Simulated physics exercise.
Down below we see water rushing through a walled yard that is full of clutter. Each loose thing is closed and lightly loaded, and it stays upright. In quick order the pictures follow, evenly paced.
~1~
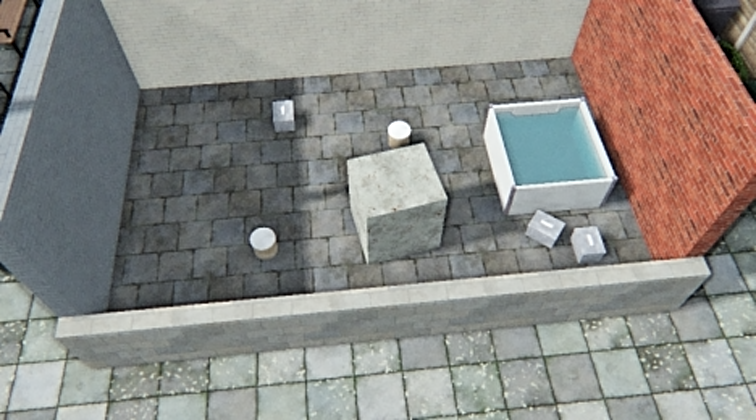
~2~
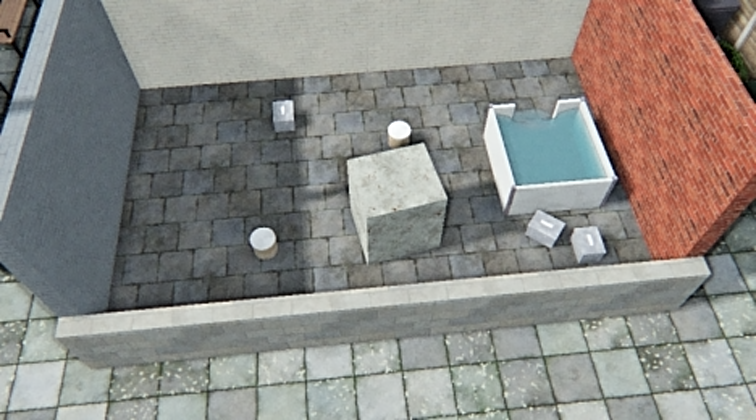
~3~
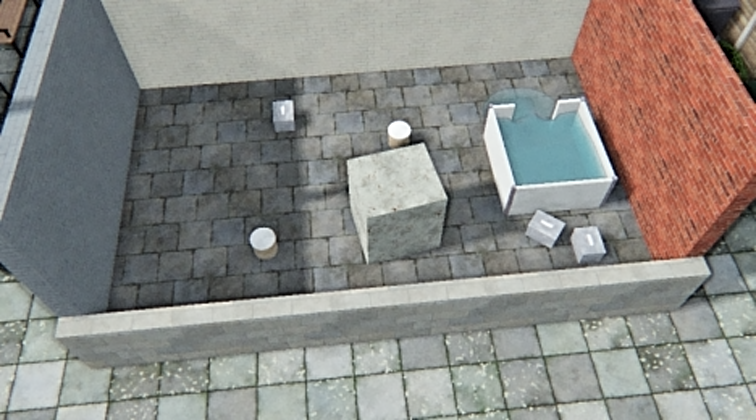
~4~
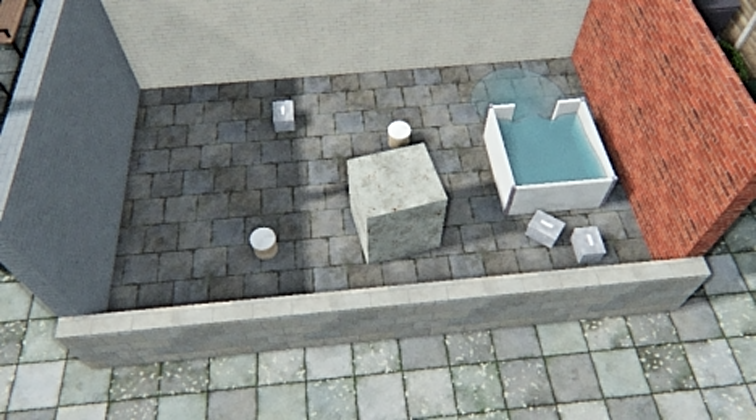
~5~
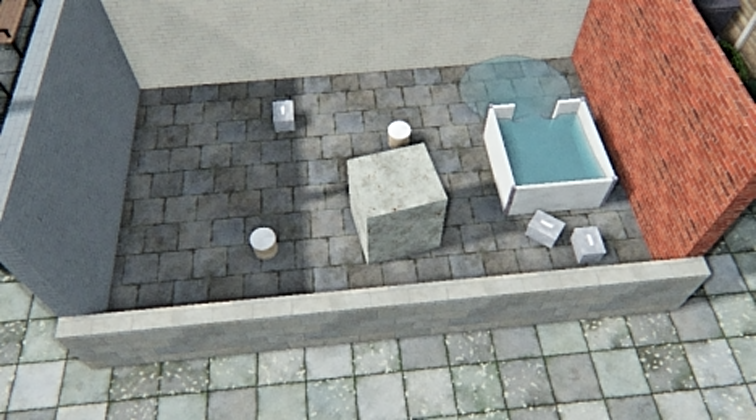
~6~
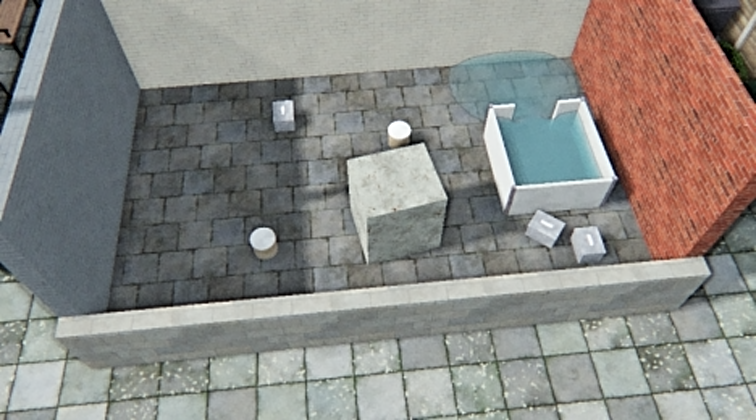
At first, a white-walled tank of blue water stands closed near a red brick wall in a paved yard with scattered small boxes and tubs. Then a gap opens in its back side, and water spills out behind it, spreading in a thin pool toward the pale back wall while the loose objects stay still.
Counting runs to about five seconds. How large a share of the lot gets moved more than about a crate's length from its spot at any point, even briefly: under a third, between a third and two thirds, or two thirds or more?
The portion moved well away stays in the lowest third.
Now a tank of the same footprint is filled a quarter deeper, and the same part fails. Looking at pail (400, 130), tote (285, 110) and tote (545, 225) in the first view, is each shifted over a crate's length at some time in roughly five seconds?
Taking them as listed, the first stopped before it, the second reached the mark and the third stopped before it.
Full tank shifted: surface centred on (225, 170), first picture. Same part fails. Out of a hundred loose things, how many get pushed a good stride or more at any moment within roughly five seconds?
By my count it is some 0 %.
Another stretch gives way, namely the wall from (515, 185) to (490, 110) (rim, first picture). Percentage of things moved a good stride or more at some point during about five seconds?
Near 40 in a hundred.
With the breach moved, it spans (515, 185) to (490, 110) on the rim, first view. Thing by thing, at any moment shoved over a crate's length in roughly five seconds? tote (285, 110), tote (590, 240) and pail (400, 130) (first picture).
Results in order: Cleared that distance / stayed short / cleared that distance.
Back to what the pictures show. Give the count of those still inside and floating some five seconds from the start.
That comes out at 0.
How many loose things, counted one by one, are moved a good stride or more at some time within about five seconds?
Count: 0.
A moment on, 0 of 5 are well off their spots; 0 afloat.
Next, 0 of 5 are well off their spots; 0 afloat.
Later, 0 of 5 are well off their spots; 0 afloat.
In the end, 0 of 5 are well off their spots, and 0 have been at some point; 0 afloat.
